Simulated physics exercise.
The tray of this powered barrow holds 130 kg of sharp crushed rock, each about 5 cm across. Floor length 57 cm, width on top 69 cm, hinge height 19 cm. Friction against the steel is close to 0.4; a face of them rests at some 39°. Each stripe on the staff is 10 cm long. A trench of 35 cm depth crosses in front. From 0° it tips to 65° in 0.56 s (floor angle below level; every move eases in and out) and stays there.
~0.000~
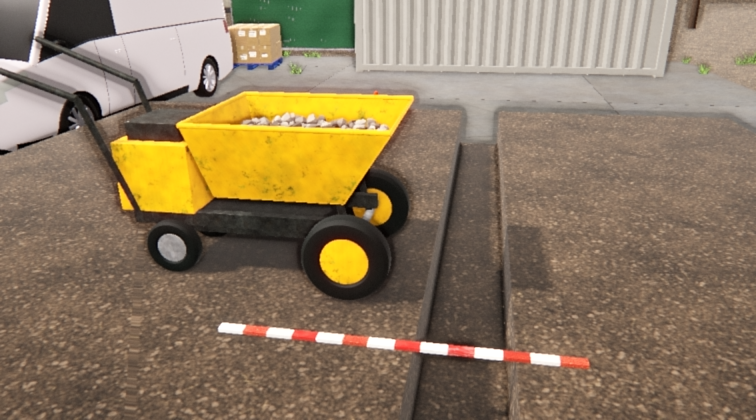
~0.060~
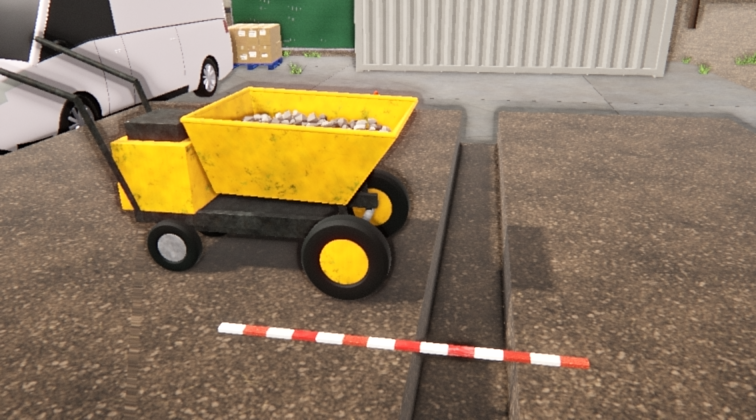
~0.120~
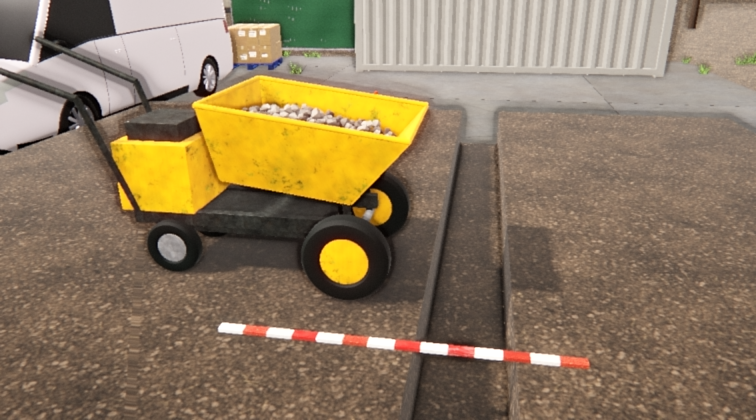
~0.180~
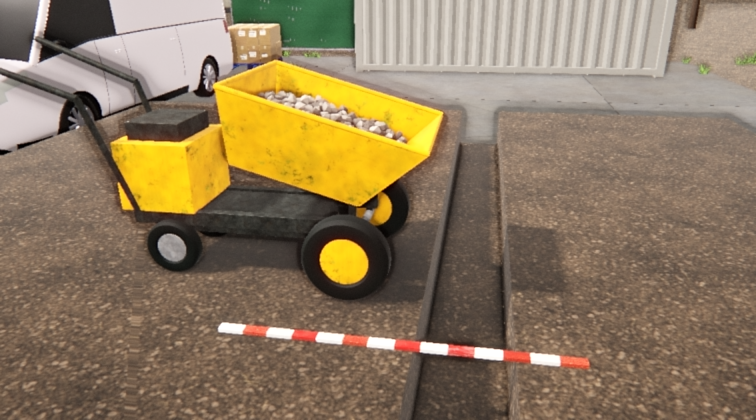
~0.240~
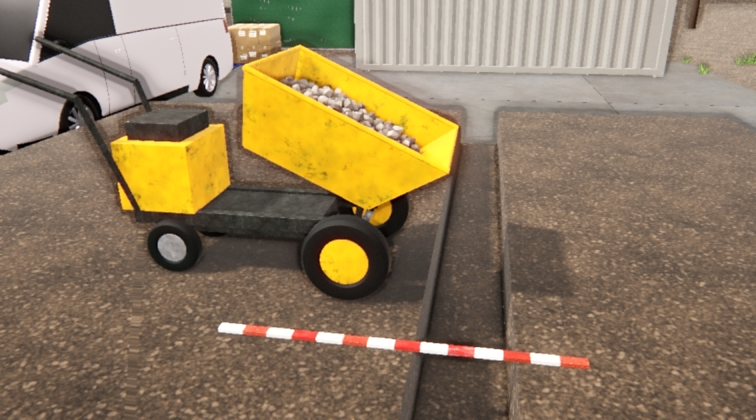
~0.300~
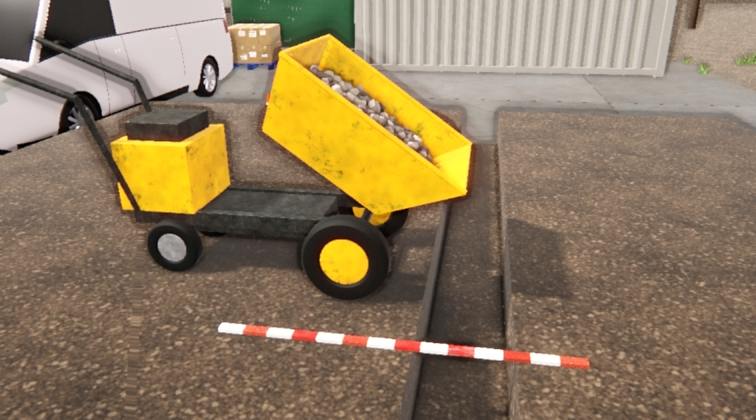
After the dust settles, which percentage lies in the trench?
Roughly 15 per cent ends in the trench.
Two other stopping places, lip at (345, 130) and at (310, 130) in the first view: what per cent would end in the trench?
About 40 and 55 per cent.
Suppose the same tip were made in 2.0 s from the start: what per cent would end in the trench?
Then about 25 per cent.
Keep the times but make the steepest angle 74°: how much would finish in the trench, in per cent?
It would be near 30 per cent.
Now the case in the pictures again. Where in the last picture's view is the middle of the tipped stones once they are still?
Their middle is at about (555, 277).
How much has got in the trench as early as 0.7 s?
About 5 per cent by then.
After 0.4 s the floor is at 55°; 100 % in the tray; the foremost stones are at (454, 201).
After 0.7 s the floor is at 65°; 92 % in the tray, 3 % in the trench, 5 % past the trench; the foremost stones are at (548, 258).
After 1.0 s the floor is at 65°; 46 % in the tray, 5 % in the trench, 49 % past the trench; the foremost stones are at (707, 294).
After 3.0 s the floor is at 65°; 36 % in the tray, 15 % in the trench, 49 % past the trench; the foremost stones are past the picture's edge.
